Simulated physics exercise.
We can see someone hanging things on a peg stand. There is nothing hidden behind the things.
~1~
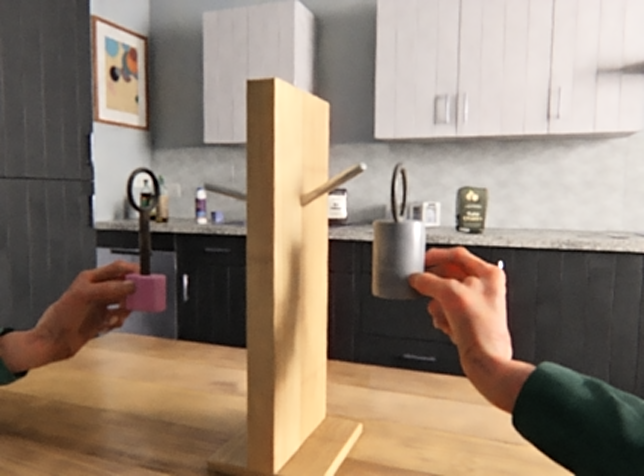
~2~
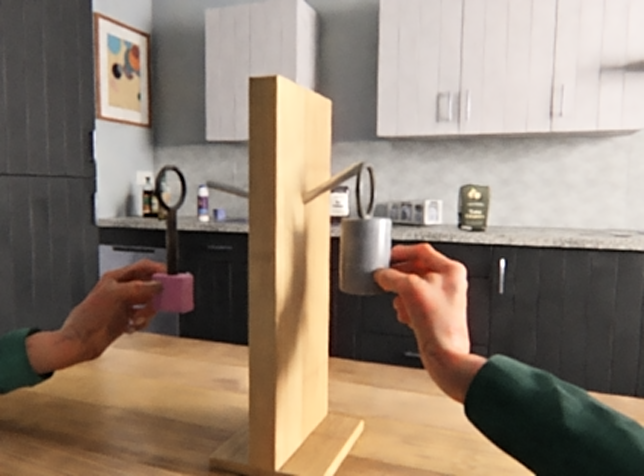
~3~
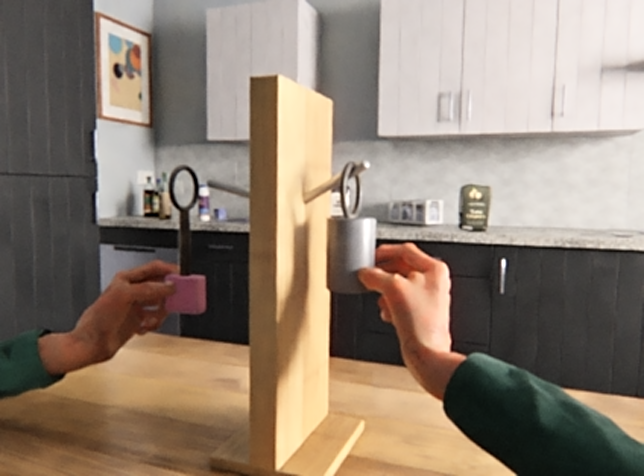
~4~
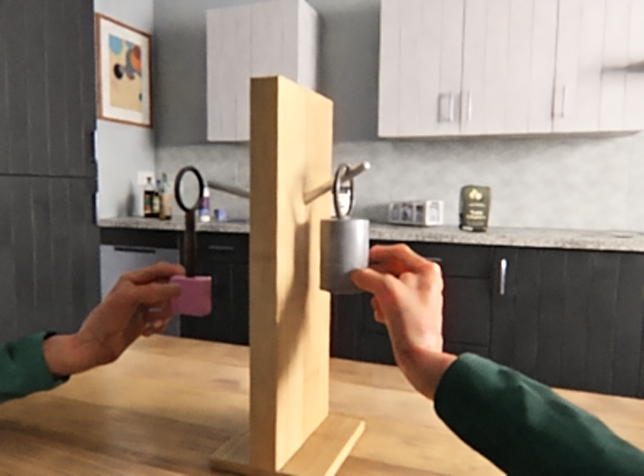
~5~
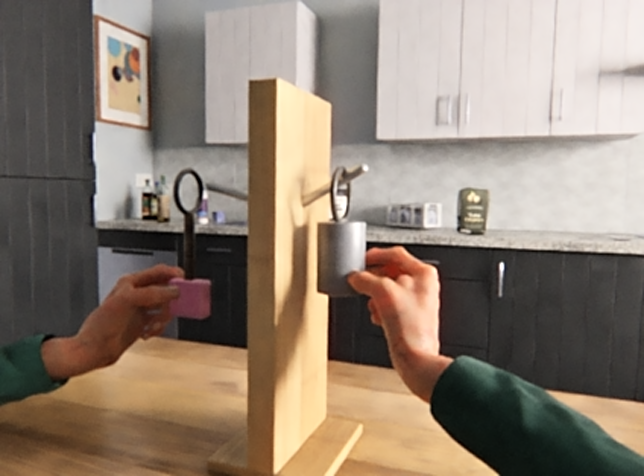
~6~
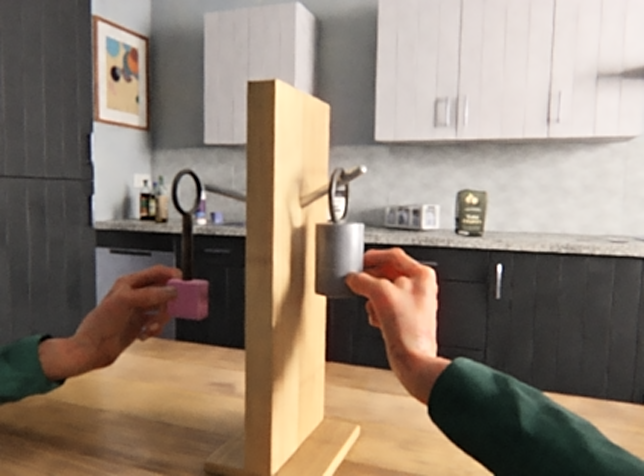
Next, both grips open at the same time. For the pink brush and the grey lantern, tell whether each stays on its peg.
Per thing: The pink brush falls; the grey lantern stays.
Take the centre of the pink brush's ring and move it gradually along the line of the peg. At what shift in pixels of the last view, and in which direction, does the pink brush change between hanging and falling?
About 20 pixels right.
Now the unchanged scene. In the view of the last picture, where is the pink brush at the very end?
End position, centre: Approx. (188, 364).
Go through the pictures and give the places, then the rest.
The first frame shows still on the way; pink brush (145, 239); grey lantern (399, 229); peg stand (284, 276).
The second frame shows still on the way; grey lantern (366, 226); peg stand (285, 273).
The third frame shows still on the way; pink brush (185, 239); peg stand (286, 273).
The fourth frame shows still on the way; grey lantern (344, 226); peg stand (286, 274).
The fifth frame shows still on the way; pink brush (189, 243); peg stand (285, 276).
The sixth frame shows in place, still held; pink brush (187, 243); grey lantern (339, 231); peg stand (283, 277).
Then, 0.12 s after the last picture, pink brush moved a little near (187, 267); grey lantern tipped 5° from how it was near (336, 236).
Then, 0.20 s after the last picture, pink brush falling near (188, 339); grey lantern tipped 4° from how it was near (333, 237).
At rest, the pink brush falls off, near (188, 364); the grey lantern stays on its peg, near (323, 242).
